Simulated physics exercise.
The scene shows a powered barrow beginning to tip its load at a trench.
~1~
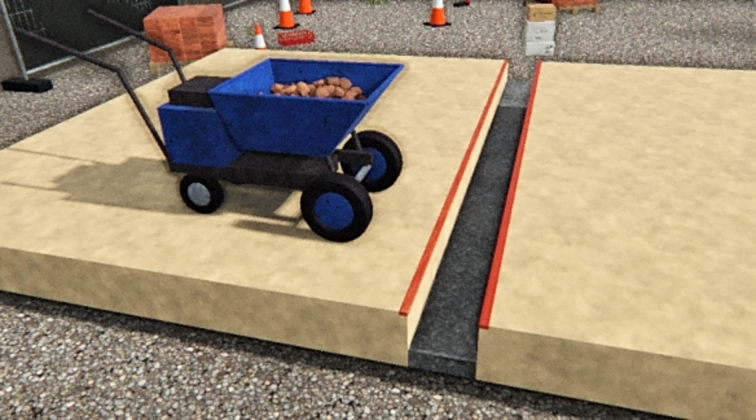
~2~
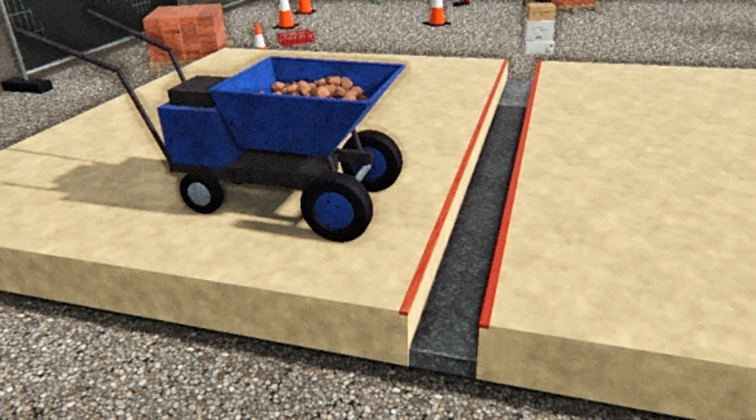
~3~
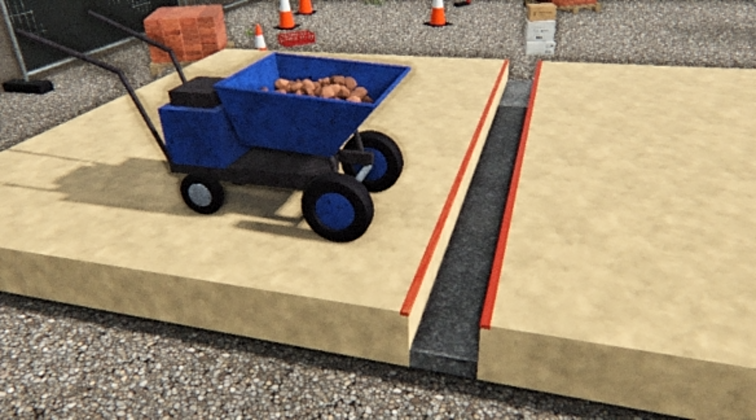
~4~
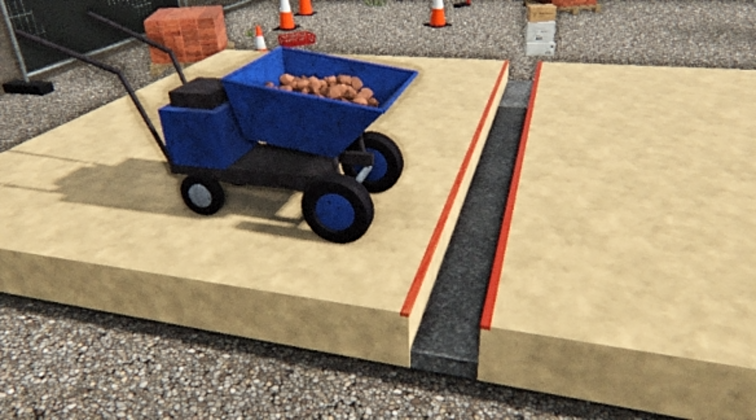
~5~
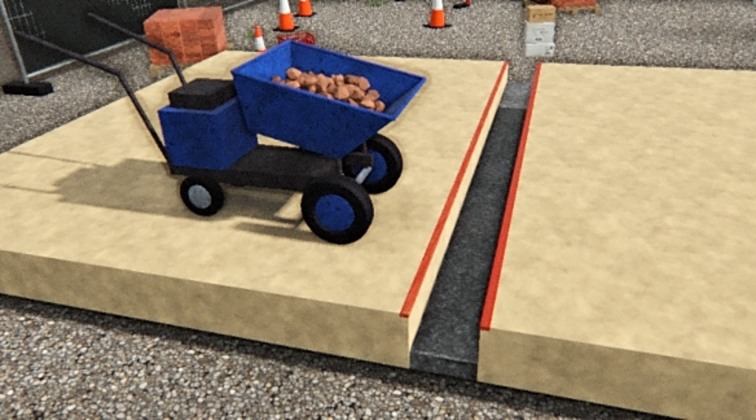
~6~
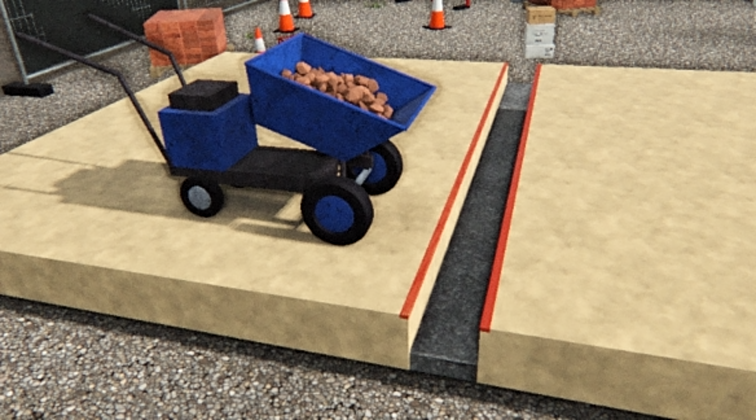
On a pale slab beside a narrow trench, a blue barrow's rubble-filled skip gradually tilts right.
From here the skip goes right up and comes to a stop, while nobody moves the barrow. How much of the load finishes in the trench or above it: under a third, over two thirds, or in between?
Over two thirds.
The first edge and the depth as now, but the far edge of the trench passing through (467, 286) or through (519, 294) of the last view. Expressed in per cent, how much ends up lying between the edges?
For the first it's 30 per cent, for the second 100 per cent.
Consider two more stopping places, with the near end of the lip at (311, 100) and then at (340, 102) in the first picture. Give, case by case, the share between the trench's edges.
Roughly 60 percent the first time, roughly 100 percent the second.
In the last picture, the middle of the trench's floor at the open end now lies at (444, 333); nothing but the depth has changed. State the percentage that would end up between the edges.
40 %, roughly.
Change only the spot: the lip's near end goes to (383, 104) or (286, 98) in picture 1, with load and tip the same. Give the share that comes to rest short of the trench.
Position 1 near 0 %, position 2 near 30 %.
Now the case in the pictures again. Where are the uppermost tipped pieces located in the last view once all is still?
The peak ends up near (531, 231).
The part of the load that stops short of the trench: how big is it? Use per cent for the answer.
Around 0 per cent.
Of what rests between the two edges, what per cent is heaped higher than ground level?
0 per cent or so.
Soon, skip tipped steeply; all in the skip.
A while on, skip tipped right over; most in the skip; about a quarter in or heaped over the trench; a stray few beyond it; a stray few falling.
Towards the end, skip tipped right over; a small part in the skip; most in or heaped over the trench; a small part beyond it.
Finally, skip tipped right over; most in or heaped over the trench; a small part beyond it.
